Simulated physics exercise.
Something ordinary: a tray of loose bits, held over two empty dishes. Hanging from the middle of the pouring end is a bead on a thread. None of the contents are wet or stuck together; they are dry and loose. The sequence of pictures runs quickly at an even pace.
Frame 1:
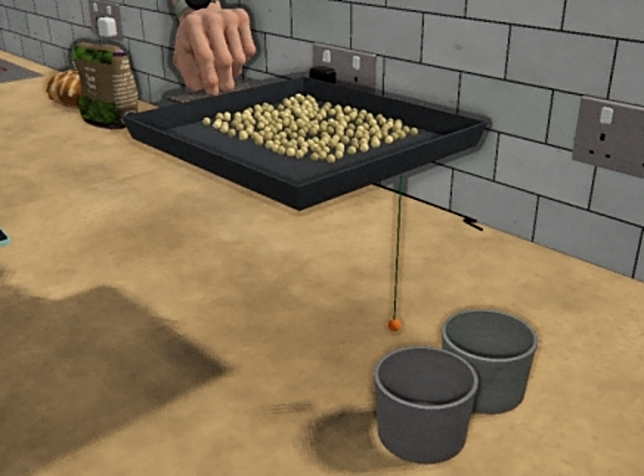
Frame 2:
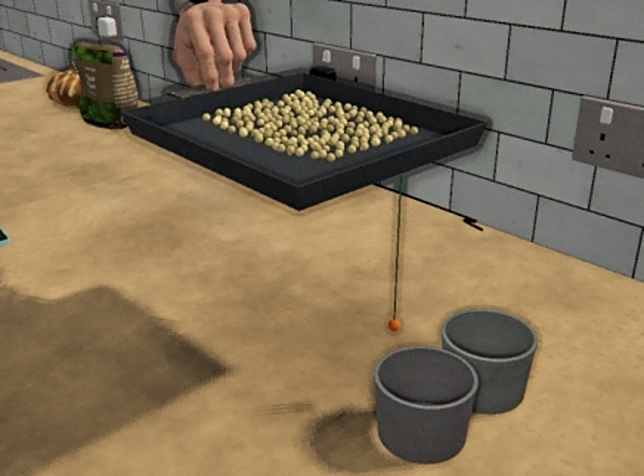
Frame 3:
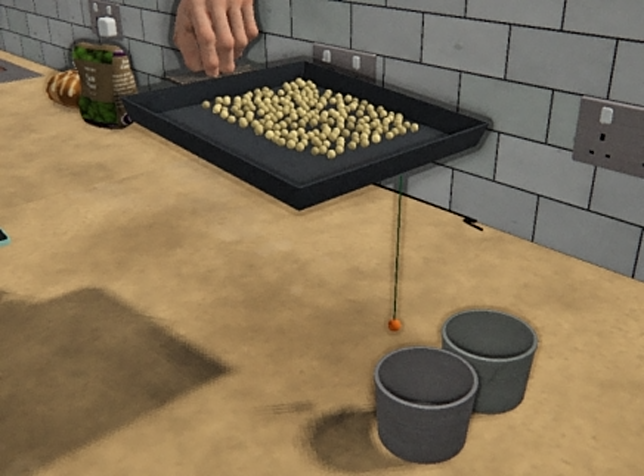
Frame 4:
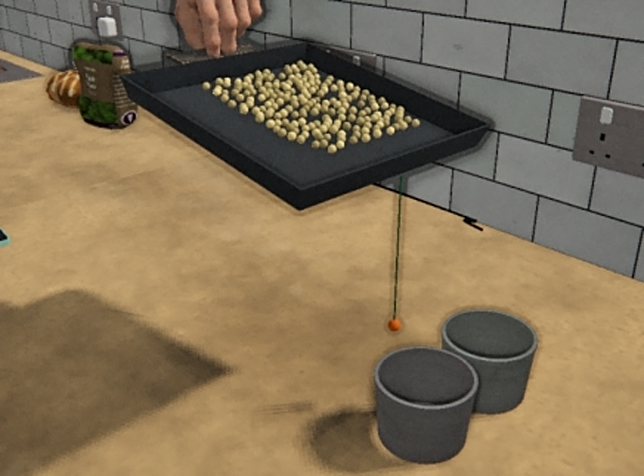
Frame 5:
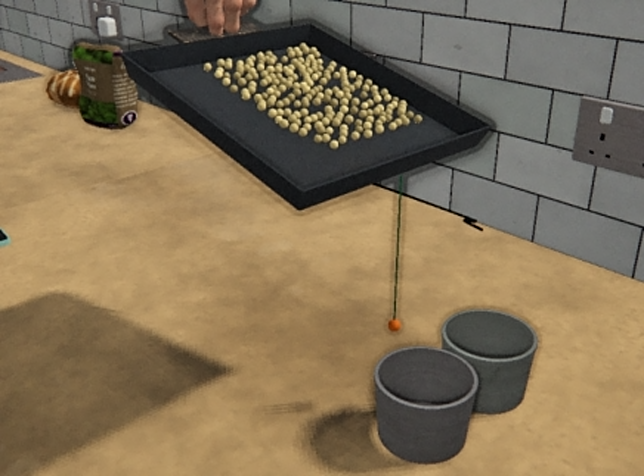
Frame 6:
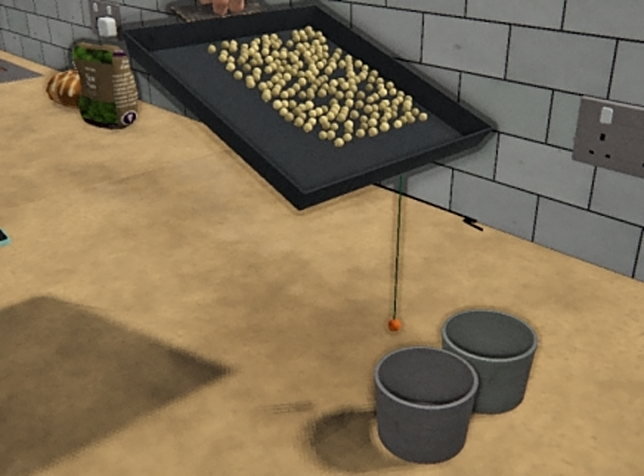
A hand raises the far end of a dark tray of soya beans, tilting it steadily.
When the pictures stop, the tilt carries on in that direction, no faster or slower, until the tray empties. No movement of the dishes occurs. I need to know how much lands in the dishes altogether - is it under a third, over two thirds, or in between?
Altogether it comes to over two thirds.
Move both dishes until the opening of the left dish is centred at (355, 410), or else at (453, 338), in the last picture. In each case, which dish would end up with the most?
Trial 1: The one on the right side. Trial 2: The one on the left side.
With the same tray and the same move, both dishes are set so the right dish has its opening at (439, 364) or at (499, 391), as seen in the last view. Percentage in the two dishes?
Approximately 50 percent, followed by approximately 10 percent.
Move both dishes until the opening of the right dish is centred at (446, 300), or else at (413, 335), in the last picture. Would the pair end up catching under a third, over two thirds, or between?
In order: Under a third, then below one third.
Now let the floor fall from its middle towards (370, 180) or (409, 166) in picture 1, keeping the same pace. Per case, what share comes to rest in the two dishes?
Lab note: Case 1 near 40 %, case 2 near 70 %.
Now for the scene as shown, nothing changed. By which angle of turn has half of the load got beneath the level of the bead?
115°.
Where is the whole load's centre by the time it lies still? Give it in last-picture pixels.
Roughly pixel (450, 412).
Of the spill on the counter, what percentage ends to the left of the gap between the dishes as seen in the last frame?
50 %, roughly.
Soon after the last picture, tray tipped steeply; nearly all on the tray; a small part in the air.
A little later, tray tipped past a quarter turn; about two thirds on the tray; a small part in the left dish; a small part in the right dish; a small part outside both; about a quarter in the air.
Later still, tray tipped past a quarter turn; about a third in the left dish; about half in the right dish; a small part outside both.
At rest, tray tipped past a quarter turn; about a third in the left dish; about half in the right dish; a small part outside both.
